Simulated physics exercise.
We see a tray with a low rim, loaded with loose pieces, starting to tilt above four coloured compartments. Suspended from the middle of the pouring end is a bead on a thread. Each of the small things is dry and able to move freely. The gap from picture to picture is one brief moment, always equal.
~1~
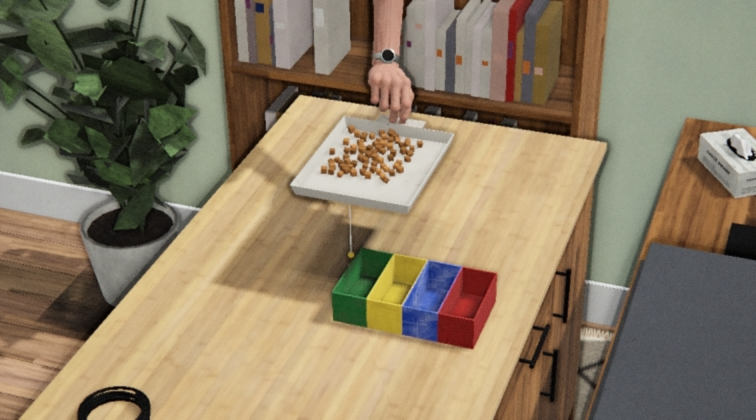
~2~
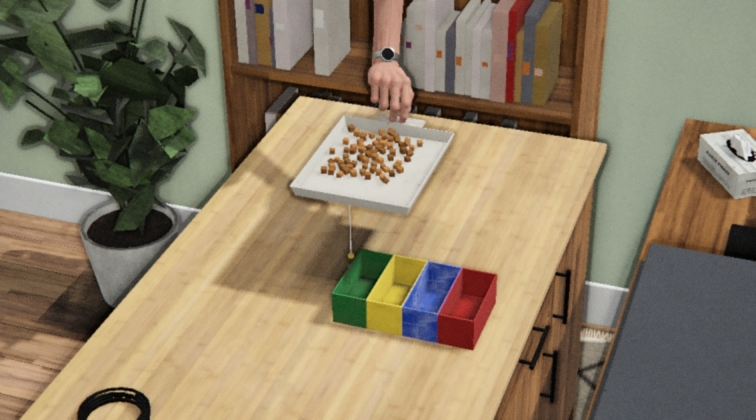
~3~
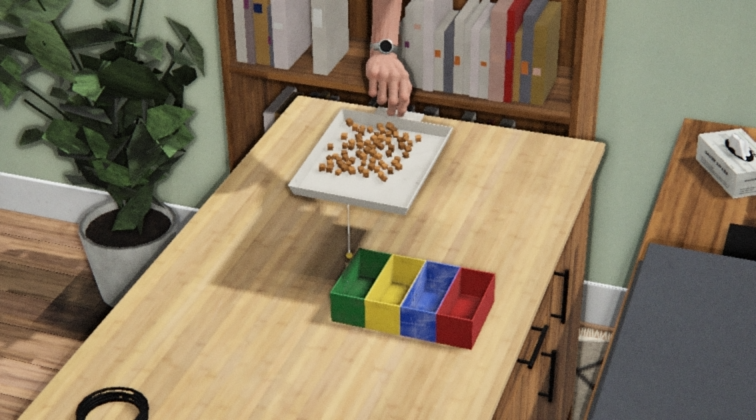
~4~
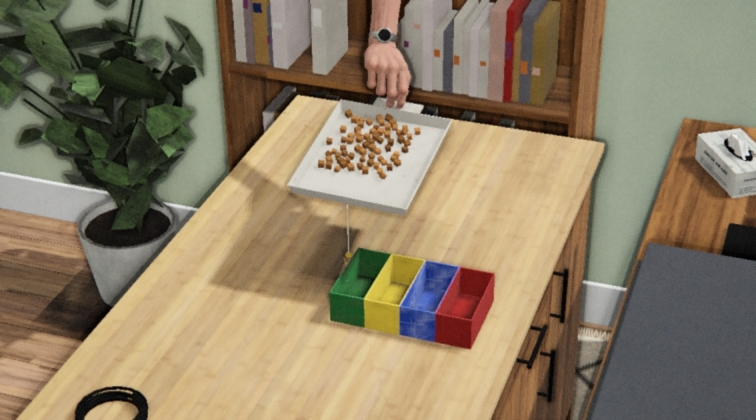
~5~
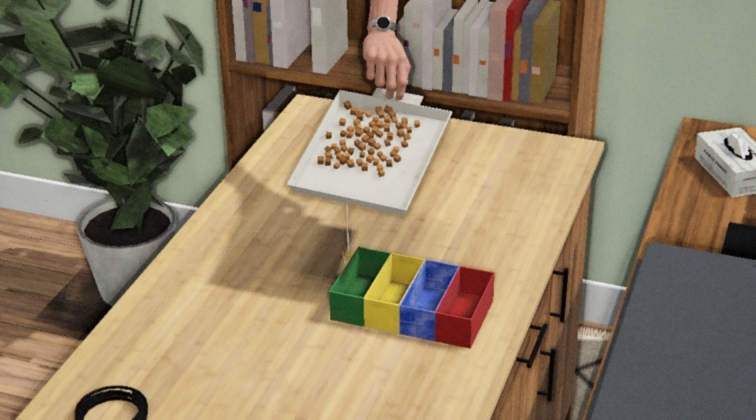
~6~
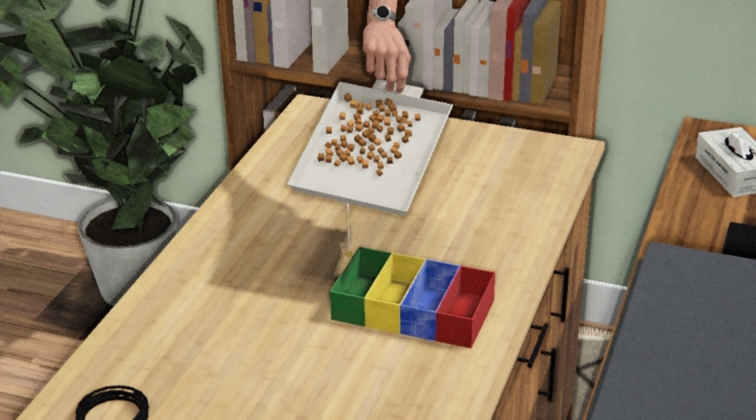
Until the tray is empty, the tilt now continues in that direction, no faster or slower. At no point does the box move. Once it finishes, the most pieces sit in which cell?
In the yellow cell.
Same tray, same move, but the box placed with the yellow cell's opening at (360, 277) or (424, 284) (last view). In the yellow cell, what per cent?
Trial 1 around 30 percent, trial 2 around 10 percent.
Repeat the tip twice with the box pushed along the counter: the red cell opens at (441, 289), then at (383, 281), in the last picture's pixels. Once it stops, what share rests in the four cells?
You'd get about 90 per cent first and about 80 per cent second.
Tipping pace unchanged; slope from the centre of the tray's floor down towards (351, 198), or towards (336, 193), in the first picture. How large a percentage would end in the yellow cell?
Roughly 10 % in the first case and 0 % in the second.
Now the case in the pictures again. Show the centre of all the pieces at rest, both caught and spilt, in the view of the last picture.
Roughly at (378, 311), give or take.
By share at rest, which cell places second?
That one is that green cell.
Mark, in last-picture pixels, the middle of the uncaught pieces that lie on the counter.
I'd put the middle somewhere around (307, 309) in the last picture.
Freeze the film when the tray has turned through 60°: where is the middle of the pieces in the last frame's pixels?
Look about (367, 197) in the last picture.
Shortly afterwards, tray tipped steeply; the bulk on the tray; a little falling or outside the box.
Next, tray tipped right over; the bulk on the tray; a little in the yellow cell; a little in the blue cell; only a few in the red cell; only a few in the green cell; a little falling or outside the box.
Some moments later, tray tipped past a quarter turn; near half in the yellow cell; near a quarter in the green cell; a little in the blue cell; only a few in the red cell; near a quarter falling or outside the box.
In the end, tray tipped past a quarter turn; near half in the yellow cell; near a quarter in the green cell; a little in the blue cell; only a few in the red cell; near a quarter outside the box.
